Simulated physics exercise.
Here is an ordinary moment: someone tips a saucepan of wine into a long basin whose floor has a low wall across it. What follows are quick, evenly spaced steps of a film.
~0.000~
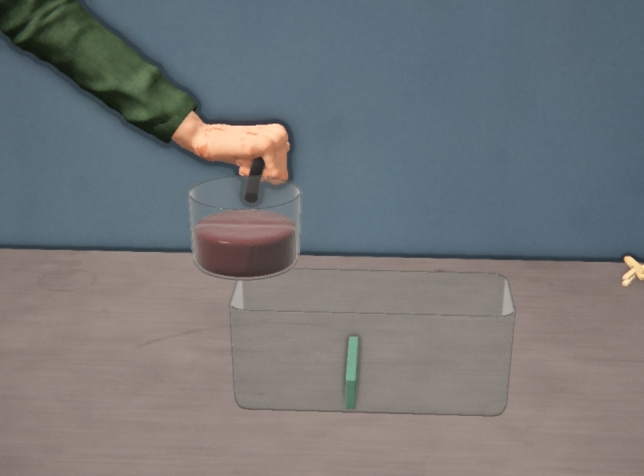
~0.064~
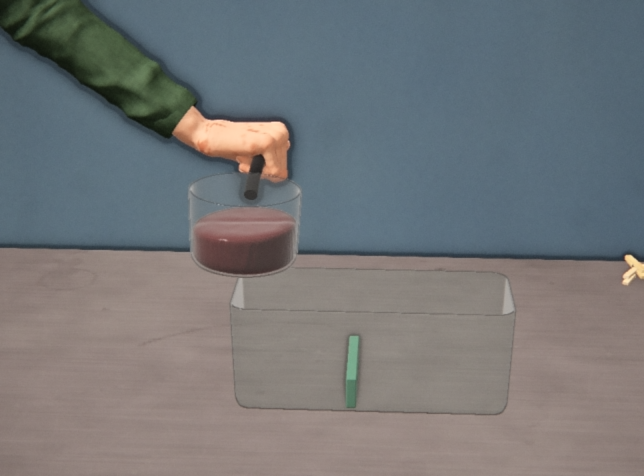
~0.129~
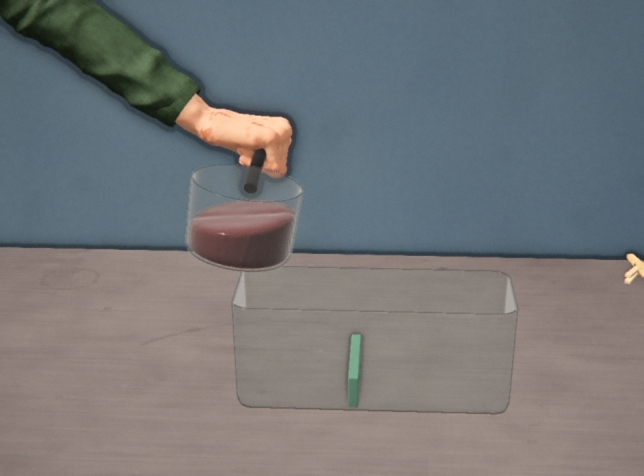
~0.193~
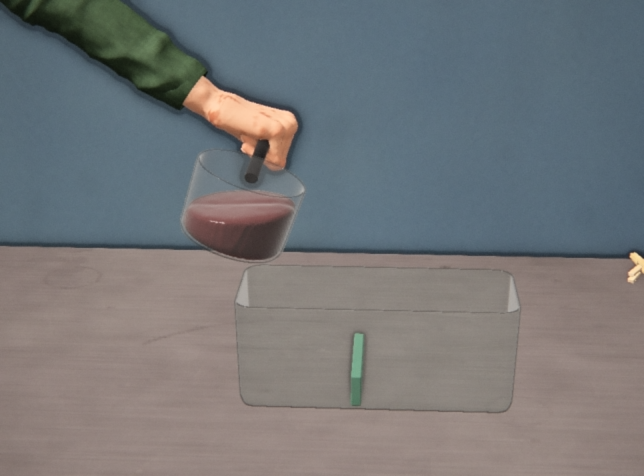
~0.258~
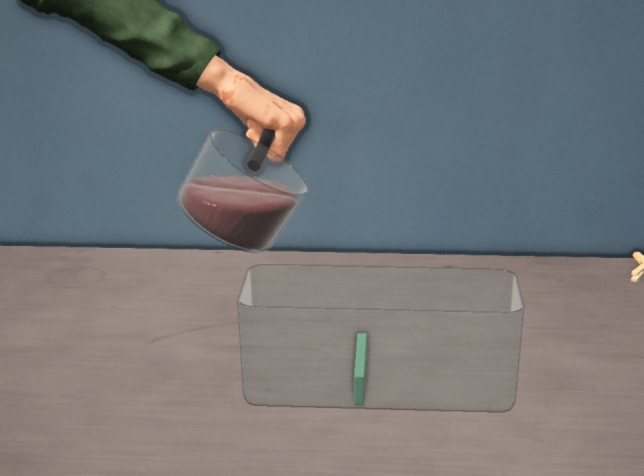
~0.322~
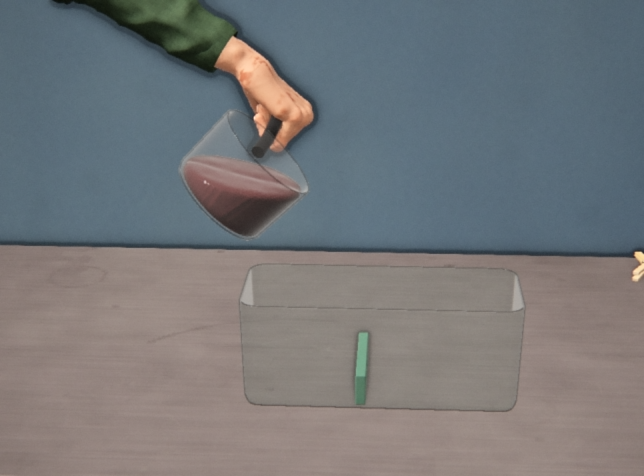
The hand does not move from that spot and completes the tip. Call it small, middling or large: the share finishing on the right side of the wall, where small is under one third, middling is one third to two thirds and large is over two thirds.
Large.
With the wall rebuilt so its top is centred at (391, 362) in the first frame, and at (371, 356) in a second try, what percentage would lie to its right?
The first placement gives around 55 percent, the second 80 percent.
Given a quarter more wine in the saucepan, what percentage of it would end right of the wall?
Near 85 in a hundred.
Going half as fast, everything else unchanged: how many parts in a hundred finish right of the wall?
Around 90 percent.
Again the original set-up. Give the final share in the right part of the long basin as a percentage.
Close to 85 per cent.
A moment on, the saucepan is tipped on its side and 53 per cent is still to pour, 2 is left of the wall and 0 right of it.
Next, the saucepan is tipped on its side and 15 per cent is still to pour, 1 is left of the wall and 64 right of it.
Then the saucepan is tipped on its side and 5 per cent is still to pour, 9 is left of the wall and 77 right of it.
Later the saucepan is tipped on its side and 1 per cent is still to pour, 12 is left of the wall and 83 right of it.
At rest 14 per cent lies left of the wall, 84 right of it and 2 outside.
